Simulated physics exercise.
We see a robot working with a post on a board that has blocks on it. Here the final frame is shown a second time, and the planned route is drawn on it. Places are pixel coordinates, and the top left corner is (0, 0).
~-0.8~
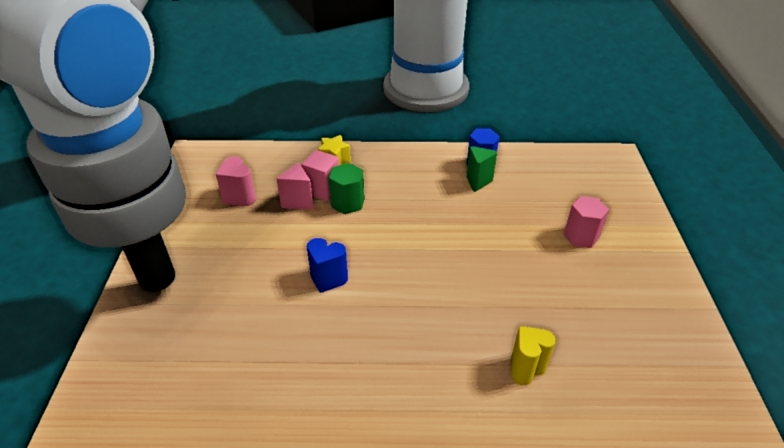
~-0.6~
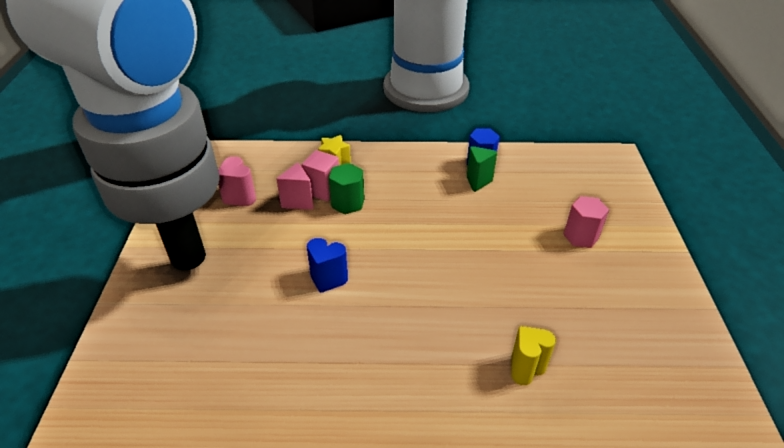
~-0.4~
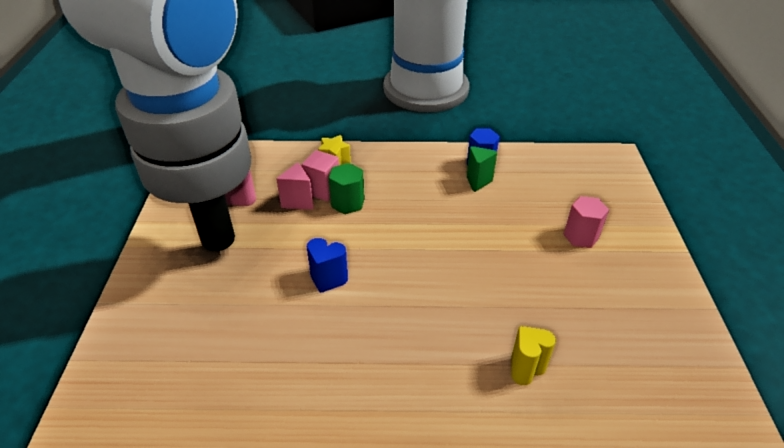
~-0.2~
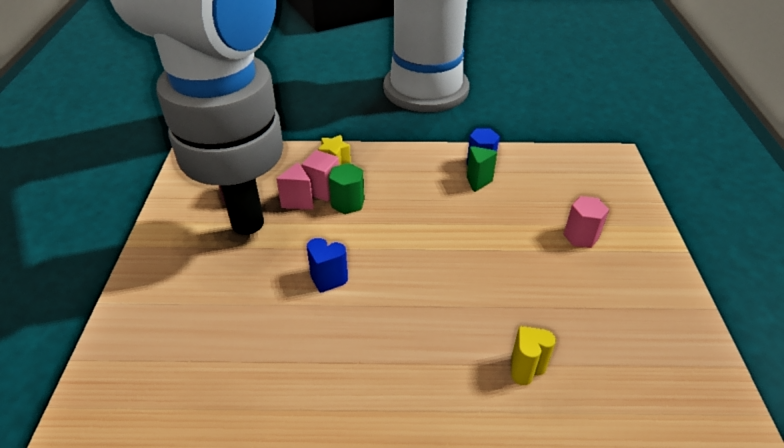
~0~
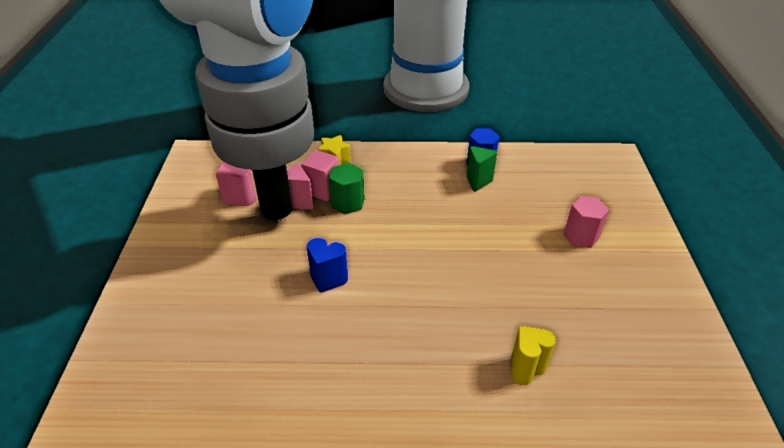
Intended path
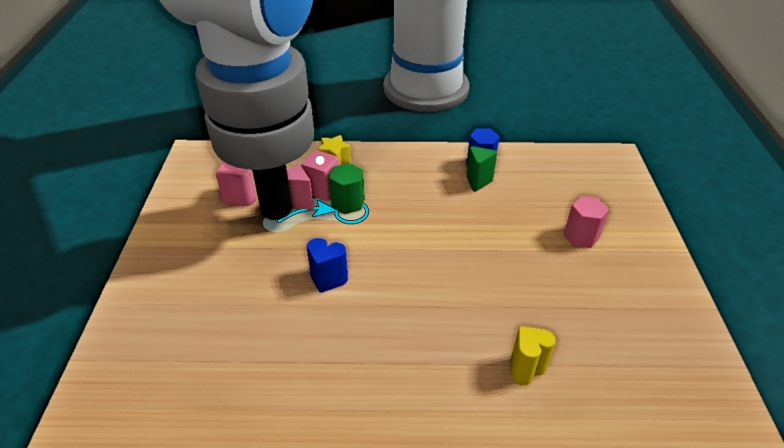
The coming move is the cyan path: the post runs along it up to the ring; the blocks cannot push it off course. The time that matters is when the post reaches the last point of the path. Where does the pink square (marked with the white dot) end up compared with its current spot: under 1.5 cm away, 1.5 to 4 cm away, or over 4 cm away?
It falls in the under 1.5 cm band.
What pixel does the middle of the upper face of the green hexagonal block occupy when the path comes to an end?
Just about (375, 169).
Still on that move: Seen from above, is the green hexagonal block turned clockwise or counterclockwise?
It goes anticlockwise.
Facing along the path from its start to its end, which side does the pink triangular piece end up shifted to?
The answer is left: Facing from the path's start to its end, that's where the pink triangular piece shifts.
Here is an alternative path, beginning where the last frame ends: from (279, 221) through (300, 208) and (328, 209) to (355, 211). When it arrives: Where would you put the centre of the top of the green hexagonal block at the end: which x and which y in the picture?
That would be at about pixel (379, 168).
Drawn move, from (279, 221) over (301, 210) and (327, 209) to (352, 212); the dot is on the pink square.
The first path, step by step. Halfway along, post at (314, 198); pink triangular piece at (301, 164), turned 15° anticlockwise; pink square at (324, 157), turned 20° clockwise; yellow star-shaped block at (337, 141), turned 10° clockwise.
At the end, post at (351, 201); pink heart block still; pink triangular piece at (301, 164), turned 15° anticlockwise; pink square at (324, 157), turned 20° clockwise; yellow star-shaped block at (337, 141), turned 10° clockwise; green hexagonal block at (375, 169), turned 45° anticlockwise.
